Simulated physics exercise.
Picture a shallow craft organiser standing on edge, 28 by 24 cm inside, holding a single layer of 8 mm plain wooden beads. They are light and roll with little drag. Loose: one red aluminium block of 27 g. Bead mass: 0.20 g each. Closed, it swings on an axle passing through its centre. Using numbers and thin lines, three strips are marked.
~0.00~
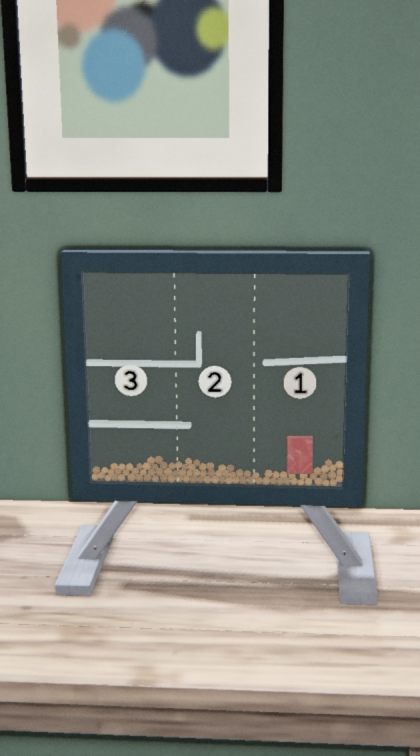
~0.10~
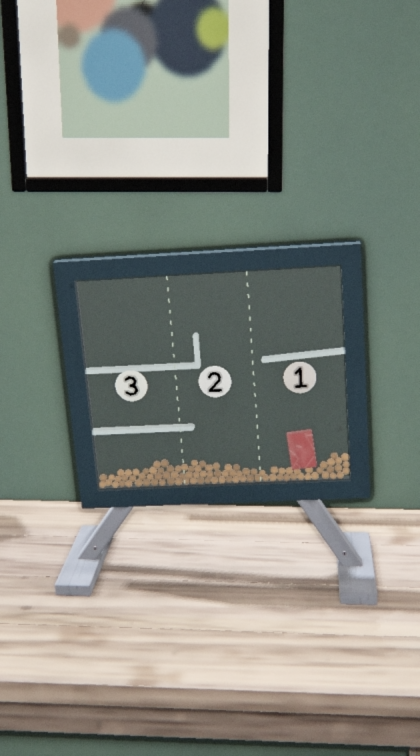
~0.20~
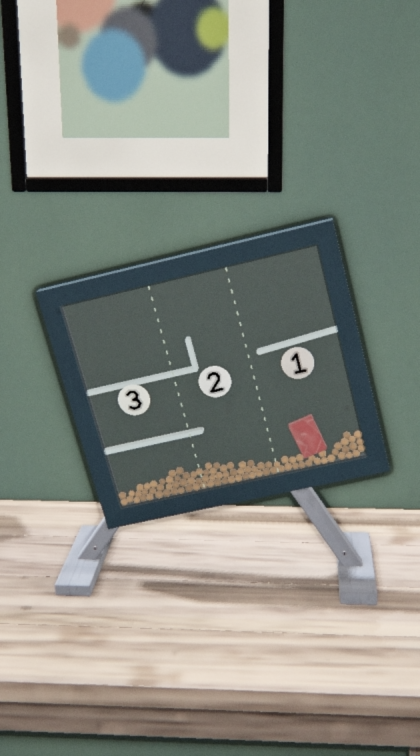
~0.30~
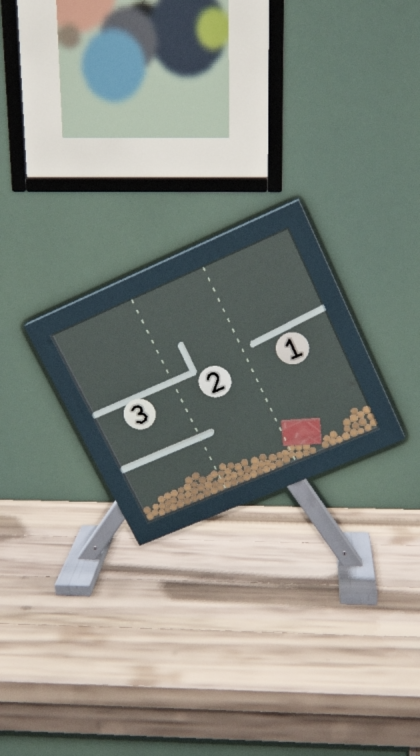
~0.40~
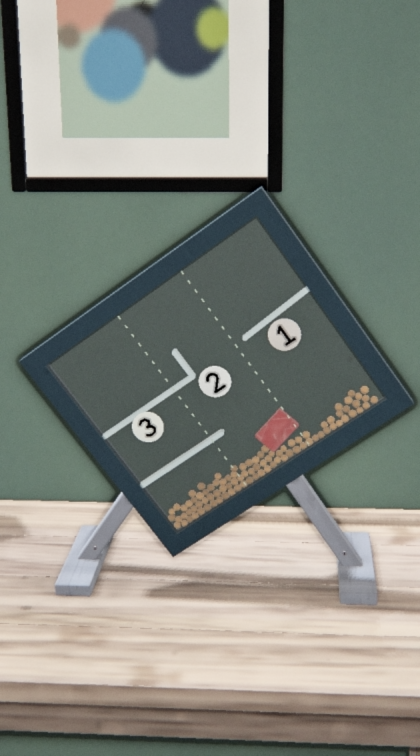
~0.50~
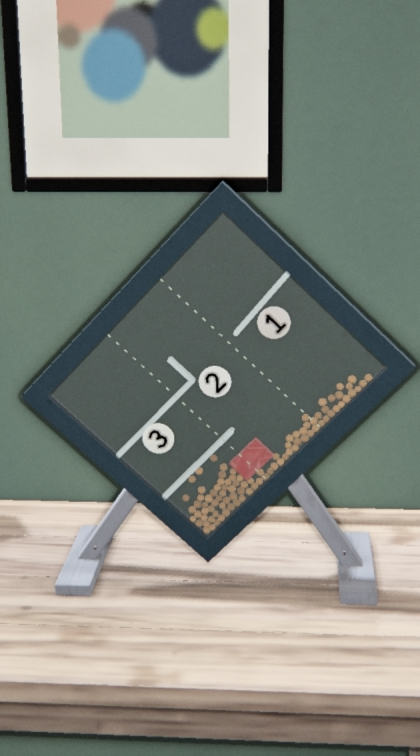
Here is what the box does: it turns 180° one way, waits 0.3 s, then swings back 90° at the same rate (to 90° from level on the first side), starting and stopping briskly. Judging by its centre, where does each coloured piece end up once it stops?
3.
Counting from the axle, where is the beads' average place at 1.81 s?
7 cm right, 6 cm above.
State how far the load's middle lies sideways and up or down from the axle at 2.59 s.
Some 8 cm right and 4 cm below.
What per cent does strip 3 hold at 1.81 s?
Close to 75 per cent of the load.
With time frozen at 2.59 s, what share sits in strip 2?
It comes to close to 10 percent.
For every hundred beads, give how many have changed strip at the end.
About 65 %.
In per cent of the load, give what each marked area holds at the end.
Strip 1 0, strip 2 0, strip 3 100.
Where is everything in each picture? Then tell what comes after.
Level; about 90 beads; beads' middle (212, 474); highest (329, 463); red block (300, 455) tilted 90°; no. 1 (300, 383), no. 2 (215, 382), no. 3 (131, 380), in the first frame.
Turned 4° anticlockwise; beads' middle (219, 474); highest (334, 456), in the second frame.
Turned 14° anticlockwise; beads' middle (235, 473); highest (358, 435); wall ends (188, 340), (259, 351), (201, 430), in the third frame.
Turned 25° anticlockwise; beads' middle (250, 469); highest (367, 410); red block (301, 432) tilted 5°, in the fourth frame.
Turned 36° anticlockwise; beads' middle (259, 466); highest (365, 390), in the fifth frame.
Turned 46° anticlockwise; beads' middle (259, 467); highest (369, 378); red block (251, 459) tilted 46°; no. 1 (274, 323), no. 2 (215, 382), no. 3 (158, 438), in the sixth frame.
After 1.81 s, it stands 180° anticlockwise; the beads' middle is 7 cm right of and 6 cm above the centre; no. 1, 5 %, no. 2, 20 %, no. 3, 75 %; red block in no. 3.
After 2.59 s, it stands 135° anticlockwise; the beads' middle is 8 cm right of and 4 cm below the centre; no. 1, 5 %, no. 2, 10 %, no. 3, 85 %; red block in no. 3.
After 3.08 s, it stands 90° anticlockwise; the beads' middle is 3 cm right of and 11 cm below the centre; no. 3, 100 %; red block in no. 3.
All still by 3.8 s, it stands 90° anticlockwise; no. 1, 0 %, no. 2, 0 %, no. 3, 100 %; red block in no. 3.
